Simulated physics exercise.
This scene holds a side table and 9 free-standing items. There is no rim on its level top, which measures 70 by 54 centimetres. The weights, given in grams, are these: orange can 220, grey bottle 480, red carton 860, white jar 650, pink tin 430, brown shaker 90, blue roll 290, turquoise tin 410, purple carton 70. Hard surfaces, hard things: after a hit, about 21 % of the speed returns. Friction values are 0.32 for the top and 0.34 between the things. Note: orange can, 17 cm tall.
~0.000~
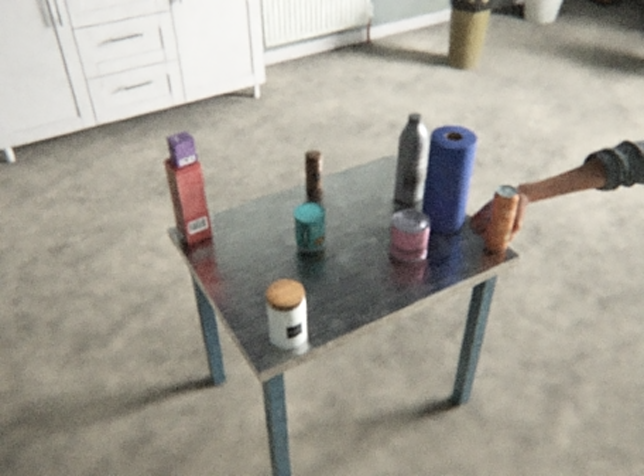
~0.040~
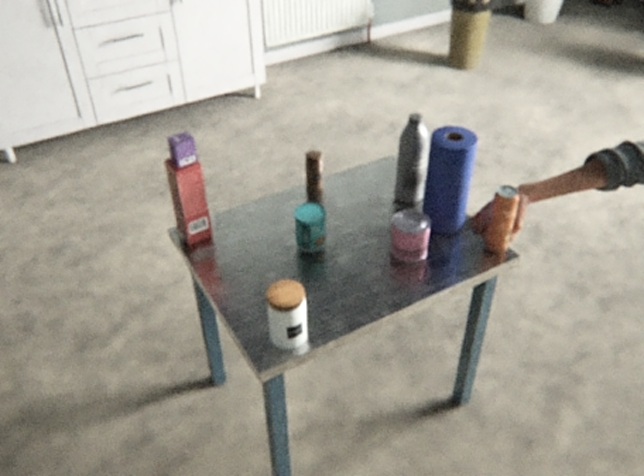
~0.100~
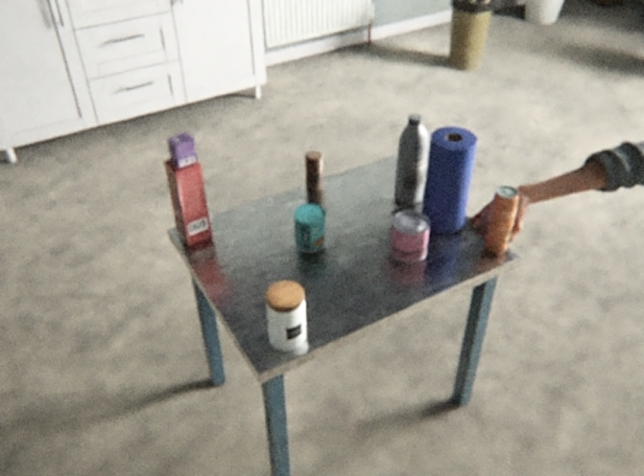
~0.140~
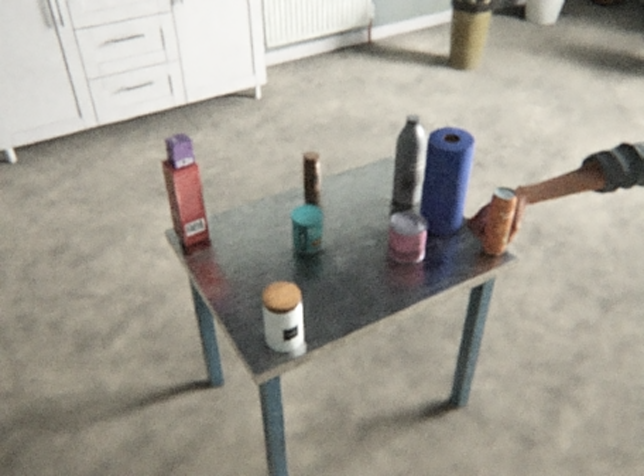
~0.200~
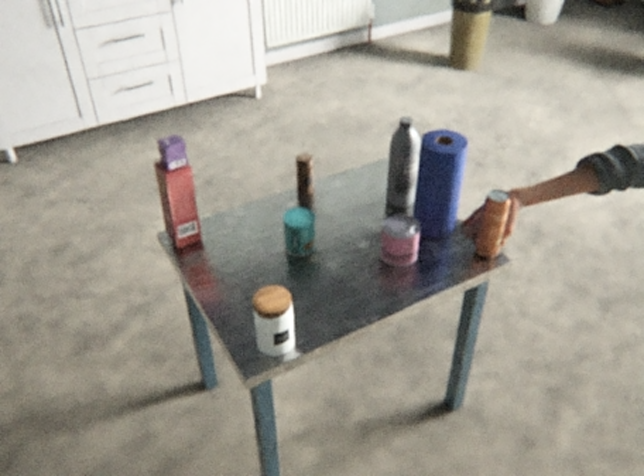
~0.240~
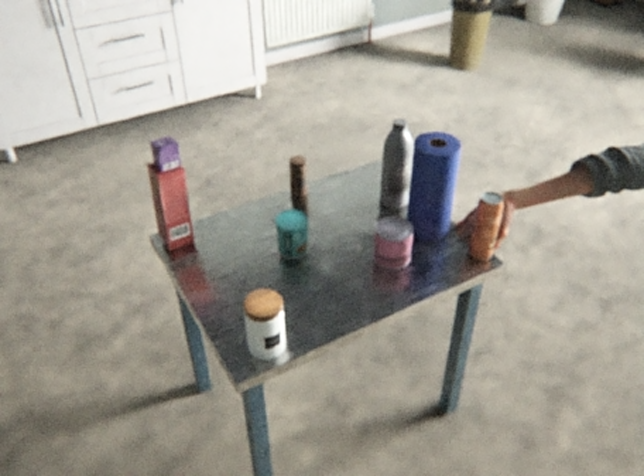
A hand gripping an orange can at the right edge of a small table crowded with containers, the table shifting slightly left.
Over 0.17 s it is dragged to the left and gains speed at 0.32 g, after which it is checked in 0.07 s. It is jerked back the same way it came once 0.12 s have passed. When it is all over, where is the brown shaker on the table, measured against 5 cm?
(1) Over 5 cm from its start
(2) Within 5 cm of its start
2, within 5 cm of its start.
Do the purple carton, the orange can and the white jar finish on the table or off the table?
The purple carton ends off the table; the orange can is still on the table; the white jar ends on the table.
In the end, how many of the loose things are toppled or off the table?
All told, 3.
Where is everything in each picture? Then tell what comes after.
In the first frame, brown shaker (314, 170); orange can (501, 220).
In the second frame, red carton (189, 199); white jar (287, 315).
In the third frame, pink tin (409, 236); blue roll (448, 182).
In the fourth frame, table along by 1 cm; turquoise tin (307, 229); purple carton (180, 150).
In the fifth frame, table along by 3 cm; orange can (492, 225); grey bottle (403, 161).
In the sixth frame, table along by 5 cm; brown shaker (298, 176); red carton (171, 205).
Around 0.54 s, table along by 4 cm; red carton and purple carton now off the table; brown shaker shifted 3 cm near (293, 178); orange can at 57° to upright.
Around 0.74 s, orange can on its side.
Around 0.94 s, brown shaker resting near (315, 171).
Finally (1.3 s), off the table, red carton and purple carton; on their side or leaning hard on the table, orange can; the other 6 still in place (within 5 cm). Final places as that camera would see them, brown shaker near (315, 171).
